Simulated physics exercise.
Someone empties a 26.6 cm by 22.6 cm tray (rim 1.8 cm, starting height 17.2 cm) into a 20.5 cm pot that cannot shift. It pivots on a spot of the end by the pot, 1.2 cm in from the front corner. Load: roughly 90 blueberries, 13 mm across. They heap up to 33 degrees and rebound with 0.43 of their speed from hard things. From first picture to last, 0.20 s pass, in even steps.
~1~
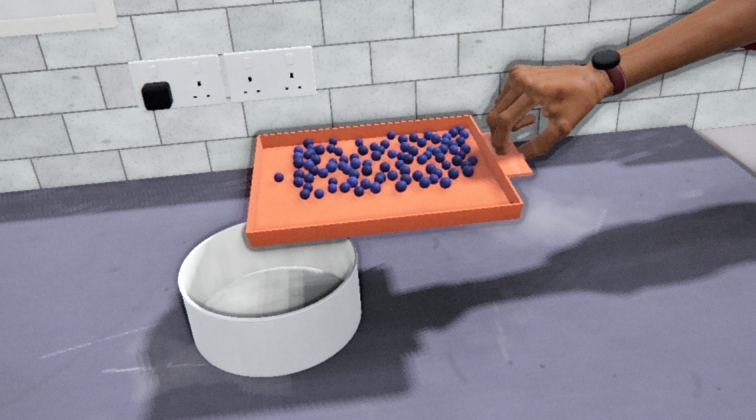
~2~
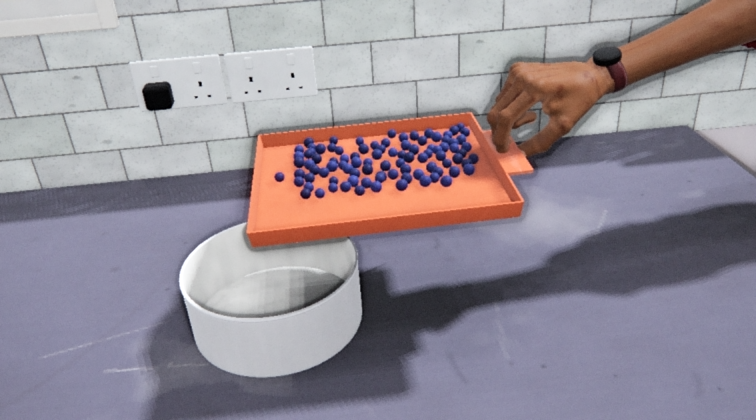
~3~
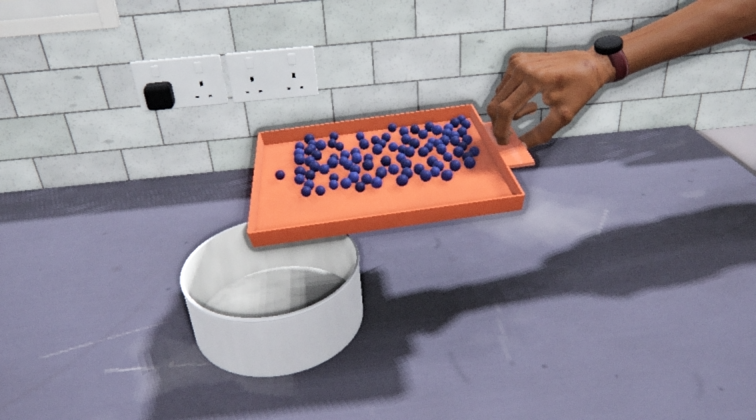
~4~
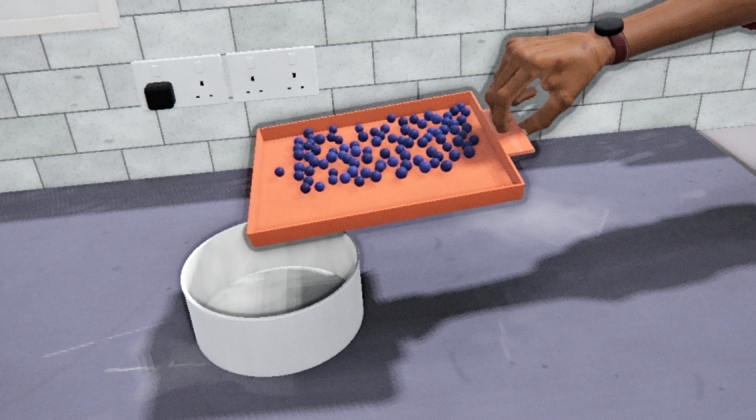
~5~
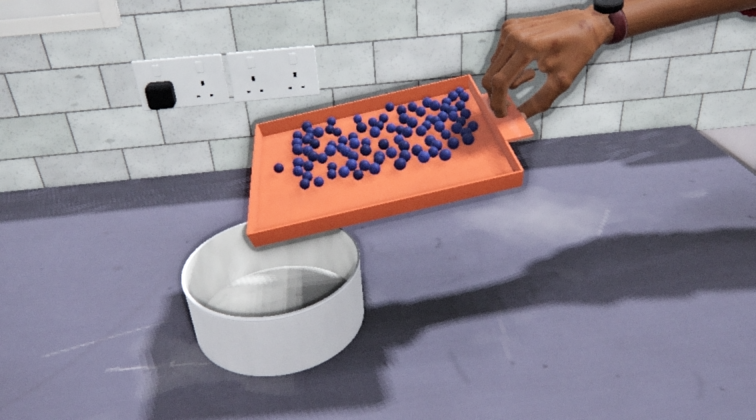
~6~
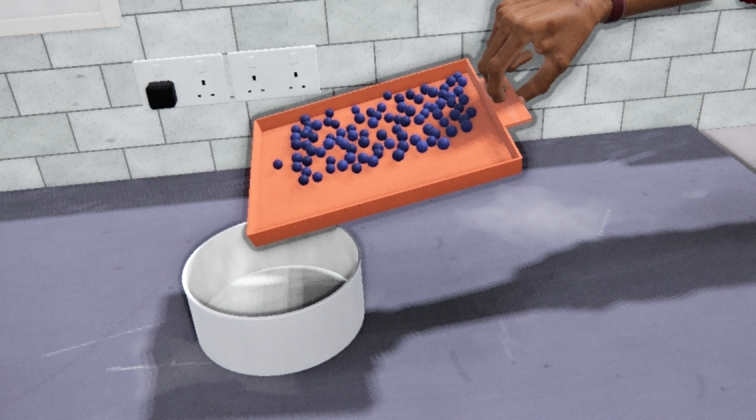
The clip opens on a hand gripping the handle of an orange tray scattered with small blue balls, held almost level above a round white pot on a grey counter. Slowly, the hand raises the right end, tilting the tray modestly down toward the left, while the balls stay spread across it.
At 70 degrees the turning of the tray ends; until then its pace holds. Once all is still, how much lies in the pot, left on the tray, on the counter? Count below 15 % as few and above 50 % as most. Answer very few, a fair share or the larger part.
In the pot: Very few; left on the tray: The larger part; on the counter: A fair share.
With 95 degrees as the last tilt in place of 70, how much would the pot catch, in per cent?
Then about 15 per cent.
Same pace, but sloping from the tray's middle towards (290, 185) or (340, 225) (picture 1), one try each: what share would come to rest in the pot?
About 5 and 0 per cent.
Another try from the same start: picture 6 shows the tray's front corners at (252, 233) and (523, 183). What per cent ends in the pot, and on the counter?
Pot 0, counter 15.
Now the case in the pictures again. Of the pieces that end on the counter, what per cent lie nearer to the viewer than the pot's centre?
Some 100 per cent.
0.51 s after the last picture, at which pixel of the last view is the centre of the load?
Near (249, 168).
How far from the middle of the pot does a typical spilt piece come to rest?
Roughly 20 cm.
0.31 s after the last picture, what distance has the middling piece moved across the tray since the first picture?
Roughly 6 cm.
Then, 0.31 s after the last picture, tilt 41 degrees; the tray holds 100 %, the pot 0 %.
Then, 0.51 s after the last picture, tilt 60 degrees; the tray holds 100 %, the pot 0 %.
Then, 0.83 s after the last picture, tilt 70 degrees; the tray holds 75 %, the pot 0 %.
In the end, pot 0 %, tray 70 %, counter 25 %.
